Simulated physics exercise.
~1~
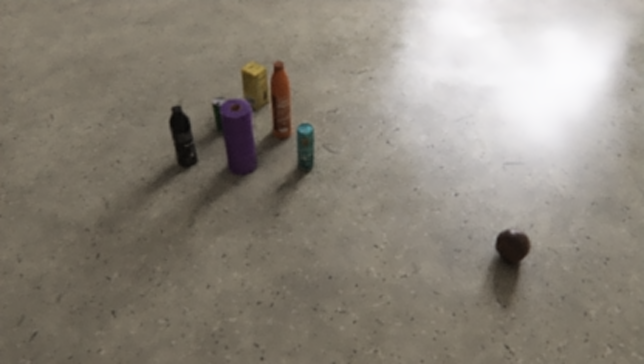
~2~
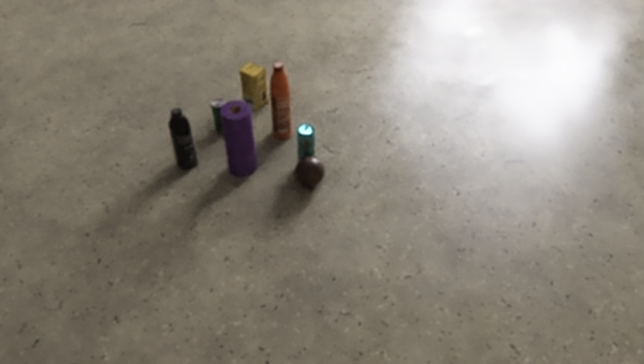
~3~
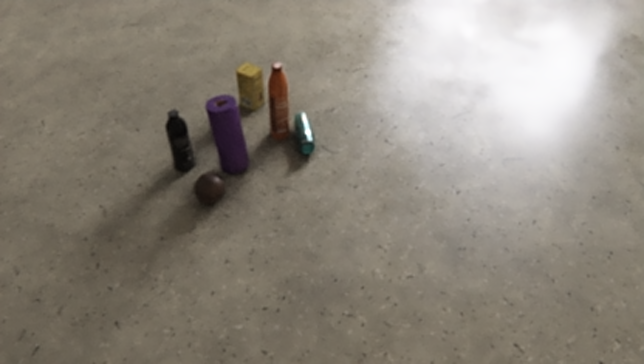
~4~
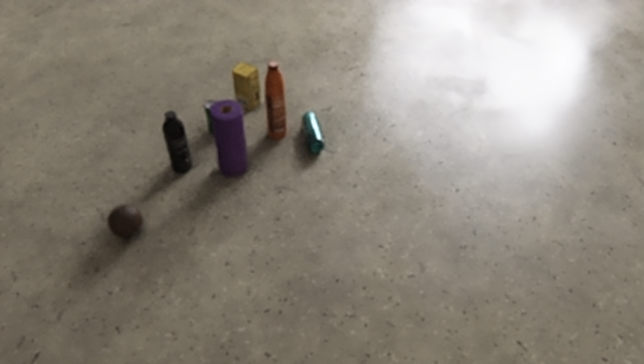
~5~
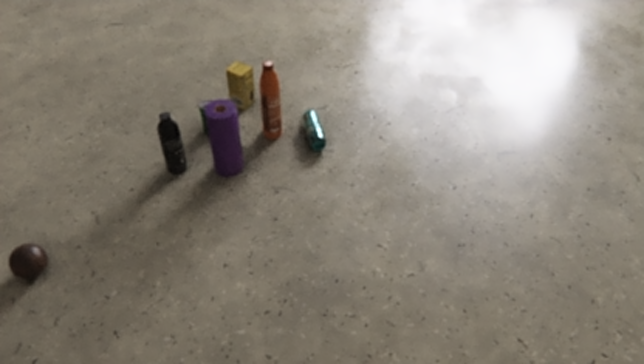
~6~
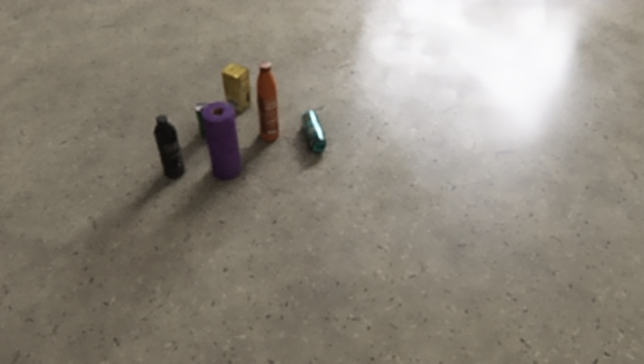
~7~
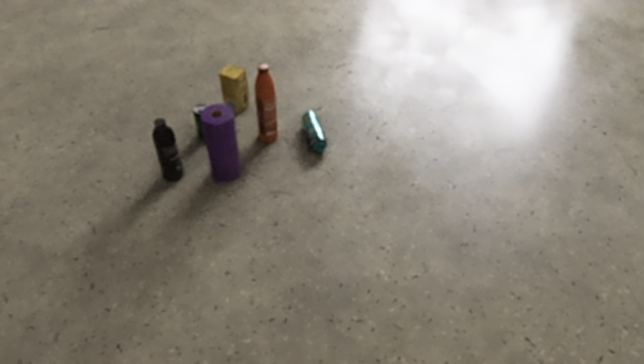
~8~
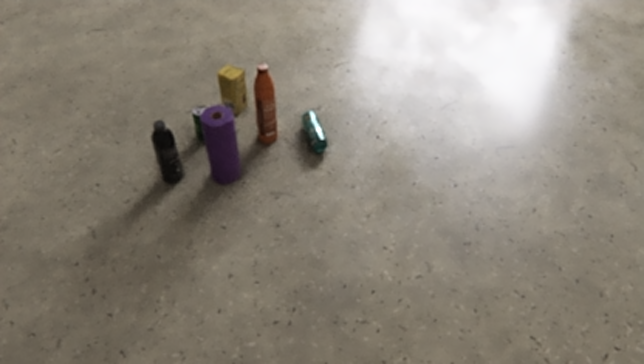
A brown ball rolls left, knocks over the turquoise can and leaves the others standing.
